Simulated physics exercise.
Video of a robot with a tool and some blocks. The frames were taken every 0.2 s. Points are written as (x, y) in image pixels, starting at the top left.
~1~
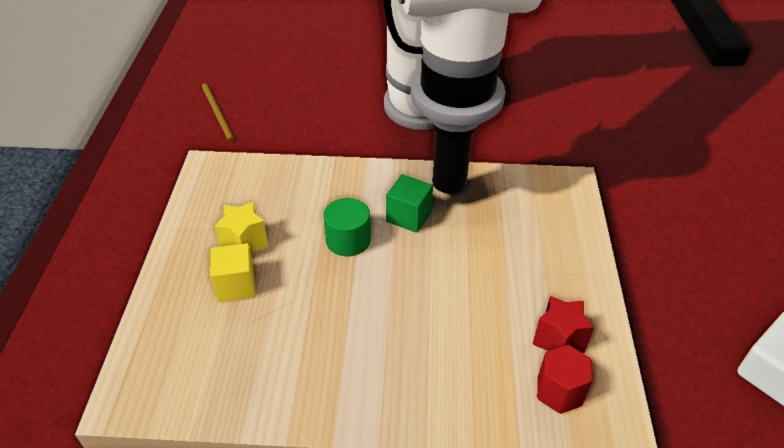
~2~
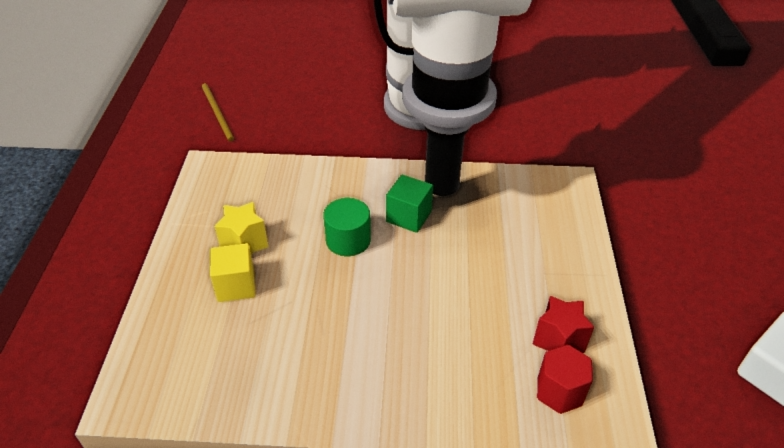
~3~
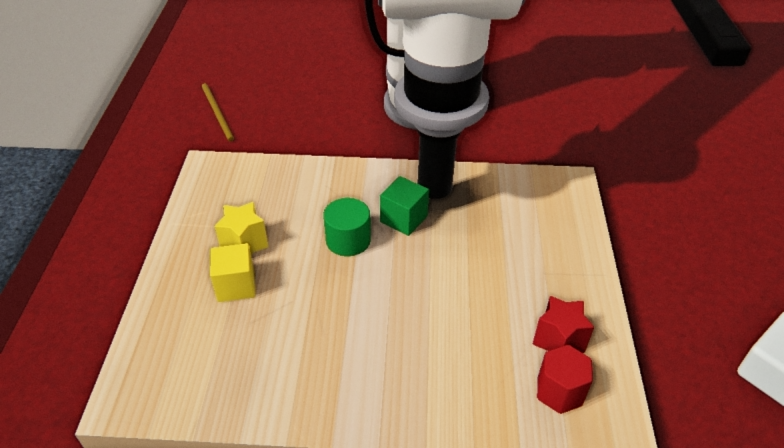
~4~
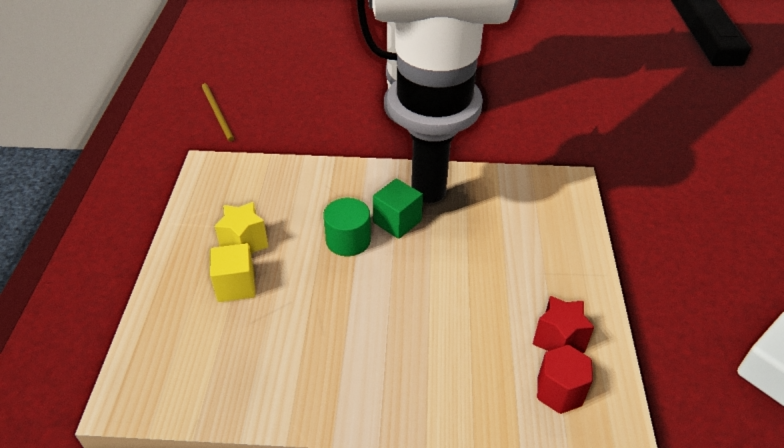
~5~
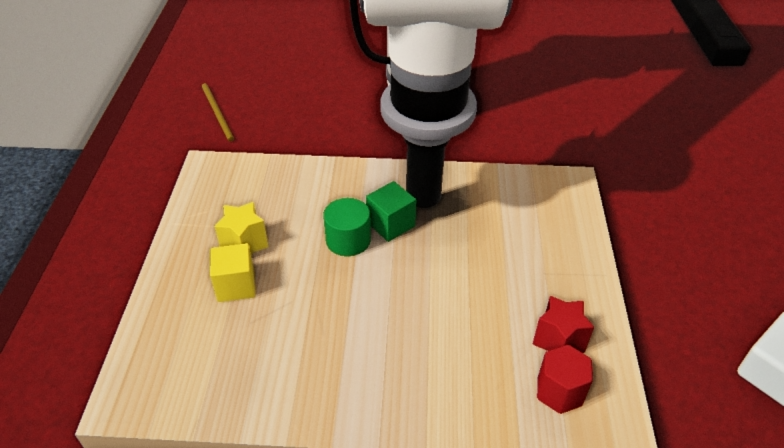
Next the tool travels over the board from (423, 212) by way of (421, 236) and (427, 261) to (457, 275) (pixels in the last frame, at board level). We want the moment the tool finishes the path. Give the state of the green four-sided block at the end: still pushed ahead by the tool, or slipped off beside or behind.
Shed along the way.
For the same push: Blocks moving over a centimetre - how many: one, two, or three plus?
That makes 1 block.
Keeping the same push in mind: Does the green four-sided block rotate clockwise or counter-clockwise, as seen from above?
That block twists clockwise.
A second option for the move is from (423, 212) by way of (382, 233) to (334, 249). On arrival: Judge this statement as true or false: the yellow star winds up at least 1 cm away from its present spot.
True
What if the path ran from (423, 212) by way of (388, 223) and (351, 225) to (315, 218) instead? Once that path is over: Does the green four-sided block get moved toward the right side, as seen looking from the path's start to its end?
Final answer: No.
On the path given first. One third of the way, tool at (422, 220); green circle at (342, 213); green four-sided block at (385, 207), turned 45° clockwise.
Two thirds of the way, tool at (428, 245); green circle at (342, 213); green four-sided block at (385, 208), turned 45° clockwise.
At the end, tool at (459, 259); green circle at (342, 213); green four-sided block at (385, 208), turned 45° clockwise.
